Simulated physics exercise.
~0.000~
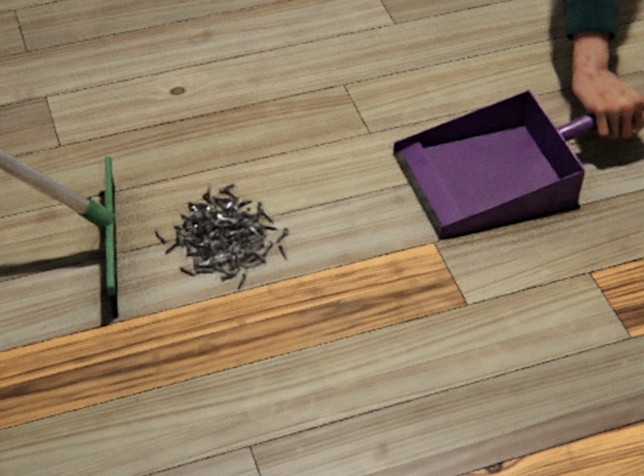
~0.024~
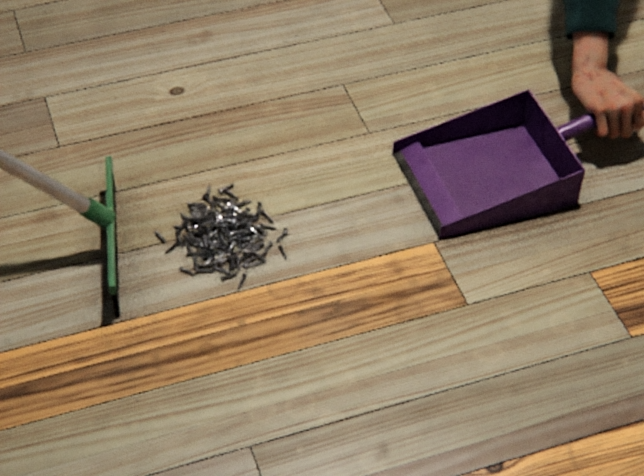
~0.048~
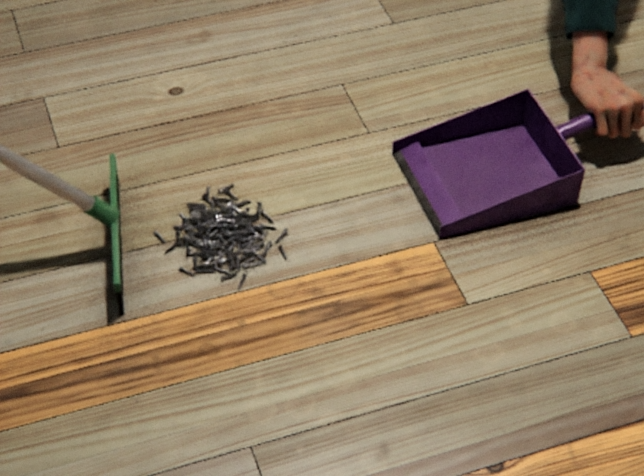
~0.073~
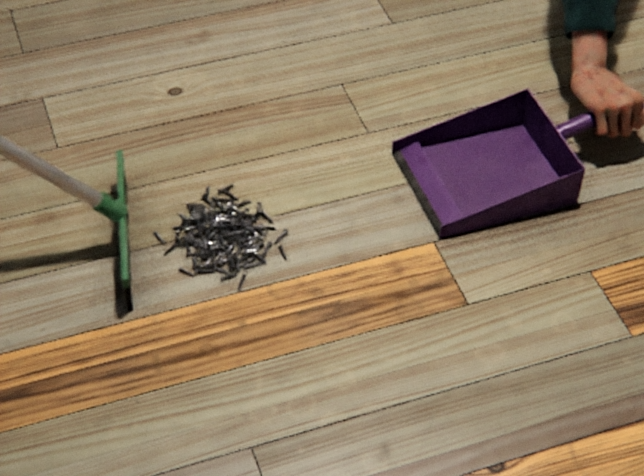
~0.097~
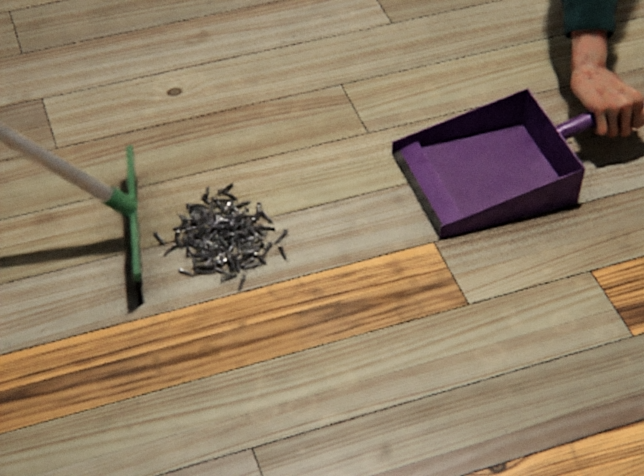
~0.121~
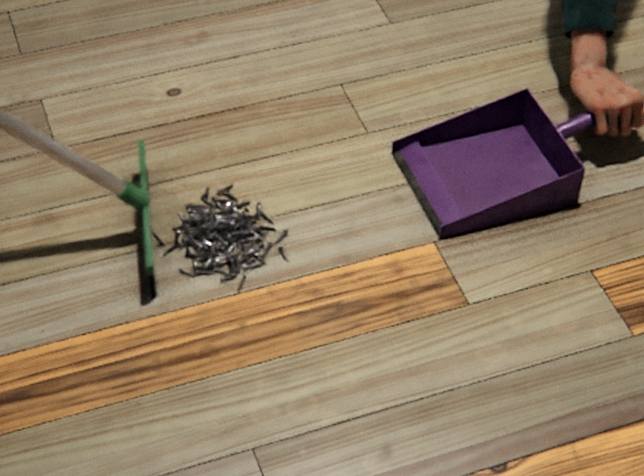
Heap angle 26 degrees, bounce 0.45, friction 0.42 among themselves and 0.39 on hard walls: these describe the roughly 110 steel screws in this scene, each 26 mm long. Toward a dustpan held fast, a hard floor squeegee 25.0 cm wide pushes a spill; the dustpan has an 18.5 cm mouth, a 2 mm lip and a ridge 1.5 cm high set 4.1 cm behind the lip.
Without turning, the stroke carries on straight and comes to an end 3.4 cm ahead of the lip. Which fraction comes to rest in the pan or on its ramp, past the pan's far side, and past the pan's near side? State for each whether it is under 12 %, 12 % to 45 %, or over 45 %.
As I see it, pan: A small minority, far side: A sizeable minority, near side: A small minority.
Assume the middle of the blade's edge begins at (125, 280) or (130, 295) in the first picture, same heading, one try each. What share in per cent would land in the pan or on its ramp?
The two tries give some 5 % and some 5 %.
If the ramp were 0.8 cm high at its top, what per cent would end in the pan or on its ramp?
I'd expect close to 0 per cent.
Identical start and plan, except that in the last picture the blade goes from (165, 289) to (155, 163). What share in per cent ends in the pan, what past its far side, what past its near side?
You'd see pan at 20, far at 0 and near at 30.
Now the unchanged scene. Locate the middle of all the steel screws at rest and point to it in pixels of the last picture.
About (375, 191).
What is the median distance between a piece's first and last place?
About 22 cm.
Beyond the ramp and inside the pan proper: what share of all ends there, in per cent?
Around 0 in a hundred.
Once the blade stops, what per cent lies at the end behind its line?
About 40 per cent.
After 0.32 s, middle of the blade 22 cm from the lip; 0 % over the lip, far side 10 %, near side 0 %.
After 0.46 s, middle of the blade 11 cm from the lip; 0 % over the lip, far side 25 %, near side 5 %.
After 0.72 s, middle of the blade 6 cm from the lip; 0 % over the lip, far side 25 %, near side 5 %.
By 1.5 s all is still; pan 0 %, far side 25 %, near side 5 %, in front of the lip or behind the blade 65 %.
